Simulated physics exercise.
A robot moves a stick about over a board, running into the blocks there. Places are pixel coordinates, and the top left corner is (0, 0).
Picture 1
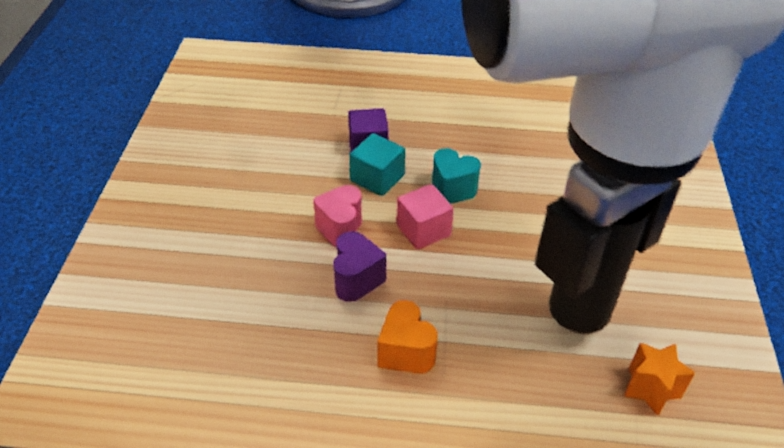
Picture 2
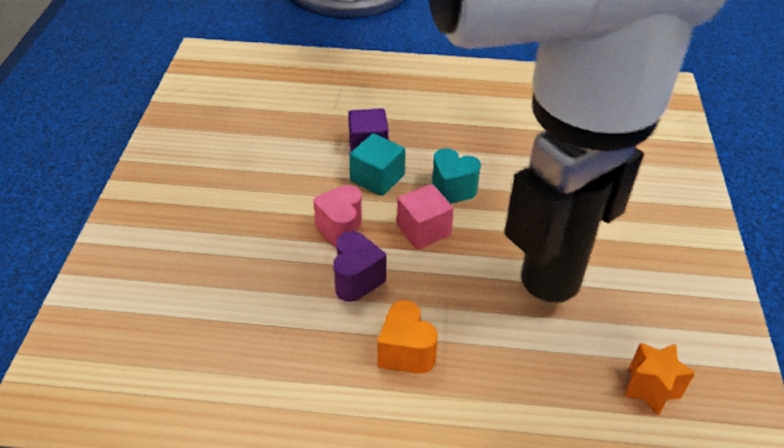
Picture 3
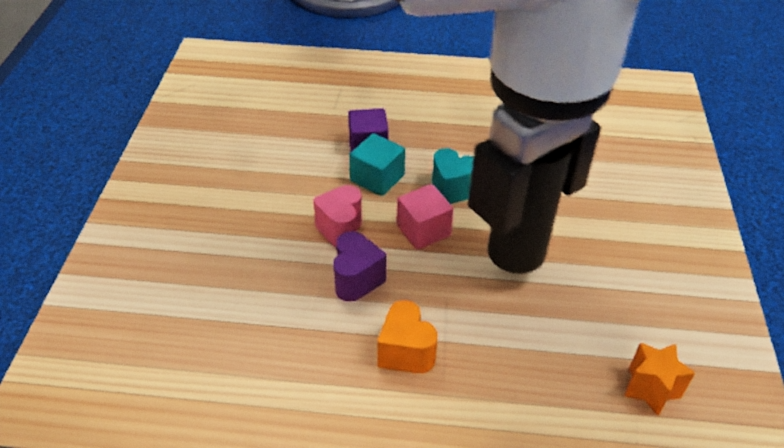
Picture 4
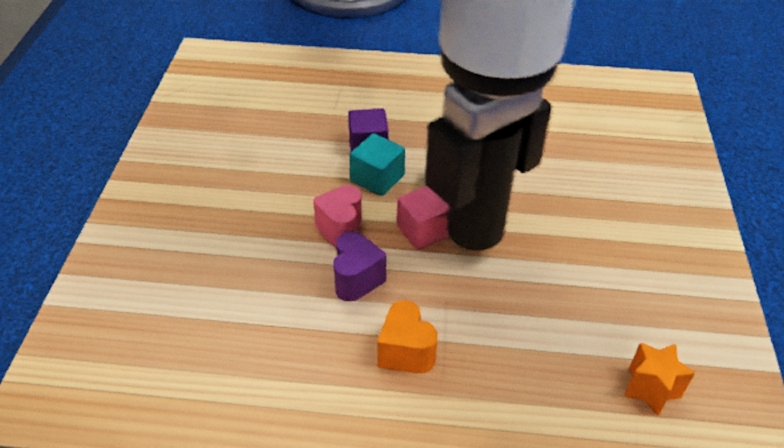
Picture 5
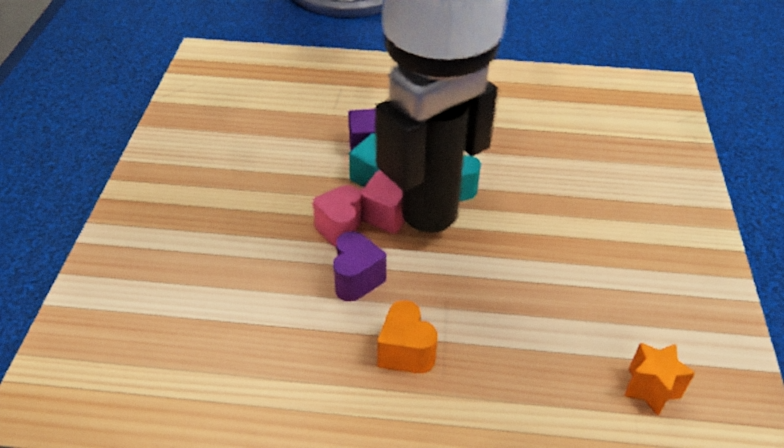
Robot arm sliding a black stick leftward across a striped wooden board, pushing a pink cube toward a pink heart block.
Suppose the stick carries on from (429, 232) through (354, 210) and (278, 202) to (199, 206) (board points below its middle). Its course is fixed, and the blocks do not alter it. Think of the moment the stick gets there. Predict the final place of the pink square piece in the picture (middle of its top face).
It should be at about (273, 143).
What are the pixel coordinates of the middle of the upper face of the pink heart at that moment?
Close to (298, 208).
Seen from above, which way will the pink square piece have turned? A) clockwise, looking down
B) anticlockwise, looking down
The answer is A.
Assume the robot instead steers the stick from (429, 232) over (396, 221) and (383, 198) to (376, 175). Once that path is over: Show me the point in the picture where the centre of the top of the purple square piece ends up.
The point I'd pick in the picture is (364, 94).
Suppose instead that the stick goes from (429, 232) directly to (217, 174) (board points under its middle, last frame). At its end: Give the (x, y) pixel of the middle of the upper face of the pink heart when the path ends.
Its top face will be centred at roughly (300, 206).
On the path given first. One third of the way, stick at (353, 191); pink heart at (319, 204), turned 50° anticlockwise; purple square piece at (368, 117); turquoise square piece at (372, 146), turned 20° clockwise; pink square piece at (317, 162).
Two thirds of the way, stick at (273, 183); pink heart at (298, 208), turned 100° anticlockwise; purple square piece at (368, 117); turquoise square piece at (372, 146), turned 20° clockwise; pink square piece at (274, 143), turned 55° clockwise.
At the end, stick at (194, 187); pink heart at (298, 208), turned 100° anticlockwise; purple square piece at (368, 117); turquoise square piece at (372, 146), turned 20° clockwise; pink square piece at (273, 143), turned 55° clockwise.
